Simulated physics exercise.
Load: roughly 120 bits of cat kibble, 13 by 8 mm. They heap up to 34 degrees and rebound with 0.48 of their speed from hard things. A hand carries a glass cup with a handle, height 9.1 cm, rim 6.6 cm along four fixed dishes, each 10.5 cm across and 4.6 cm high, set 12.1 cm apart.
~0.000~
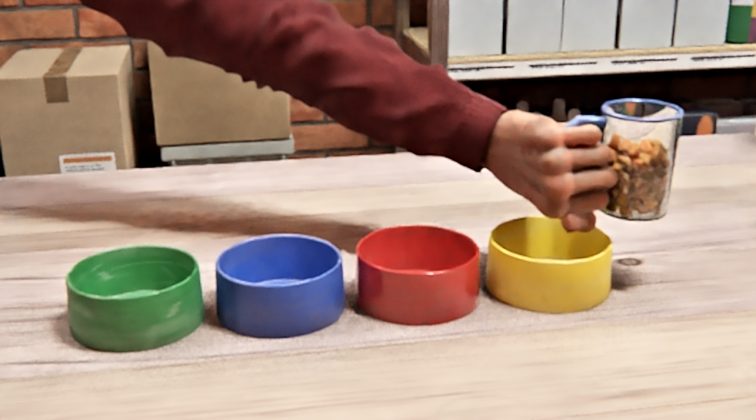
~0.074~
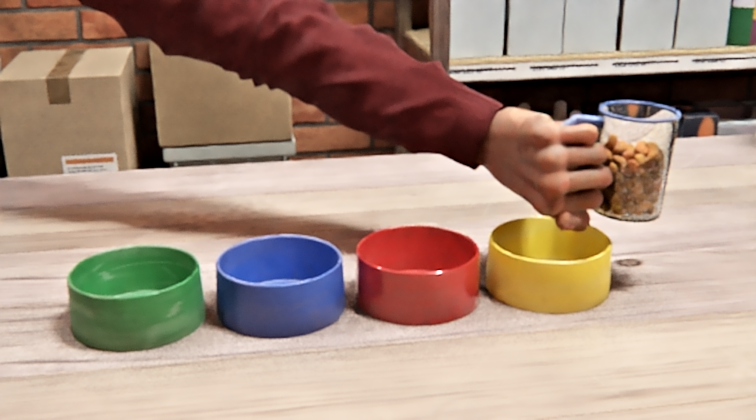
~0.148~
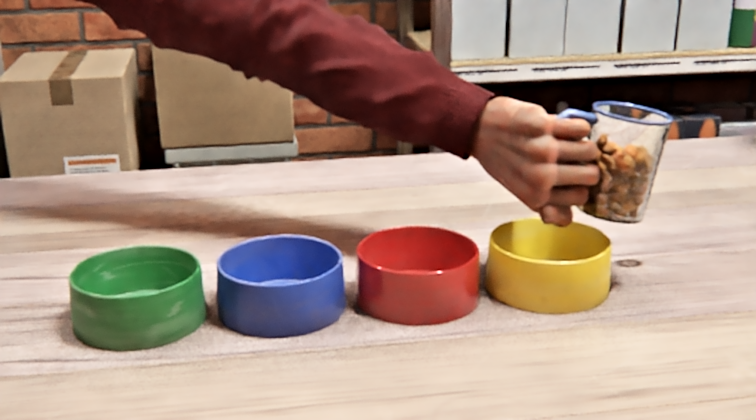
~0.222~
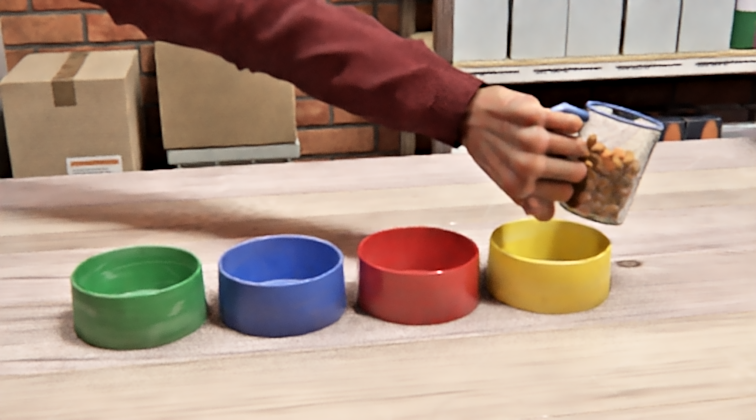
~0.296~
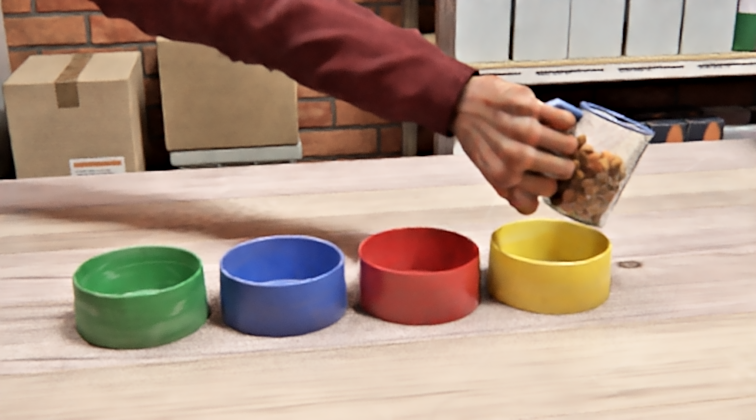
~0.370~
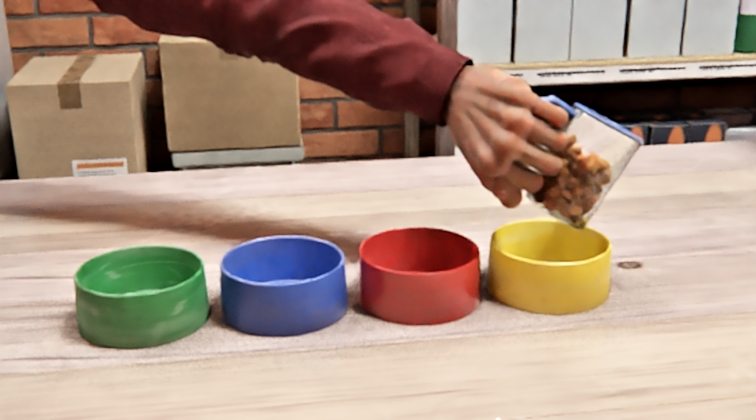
A hand in a dark red sleeve reaches in from the upper left, holding a clear, blue-rimmed cup of brown kibble above a pale wooden table, seen from the front and slightly above. Green, blue, red and yellow dishes stand in a row from left to right, with cardboard boxes, a brick wall and shelving behind. The hand moves the cup a little left over the yellow dish while steadily tilting it leftward, and the kibble shifts inside.
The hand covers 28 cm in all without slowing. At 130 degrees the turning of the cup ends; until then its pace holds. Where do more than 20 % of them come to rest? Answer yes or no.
Red dish: Yes; blue dish: No; green dish: No; yellow dish: No; on the counter: No.
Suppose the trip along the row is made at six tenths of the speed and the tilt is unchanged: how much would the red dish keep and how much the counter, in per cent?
Then: Red 0; counter 0.
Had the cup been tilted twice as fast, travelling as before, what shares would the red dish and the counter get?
Red 0; counter 0.
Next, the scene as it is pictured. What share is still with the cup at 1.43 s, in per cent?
Some 60 per cent of the load.
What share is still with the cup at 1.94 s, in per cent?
Roughly 0 per cent.
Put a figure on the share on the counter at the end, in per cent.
Roughly 0 per cent.
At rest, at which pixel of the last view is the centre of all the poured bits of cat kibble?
Around (417, 281).
After 1.01 s, tilt 89 degrees; cup holds 100 %.
Then, at 1.43 s, tilt 128 degrees; cup holds 60 %, red 35 %.
After 1.94 s, tilt 130 degrees; cup holds 0 %, red 100 %.
In the end, at 2.2 s, red 100 %, blue 0 %, green 0 %, yellow 0 %, counter 0 %.
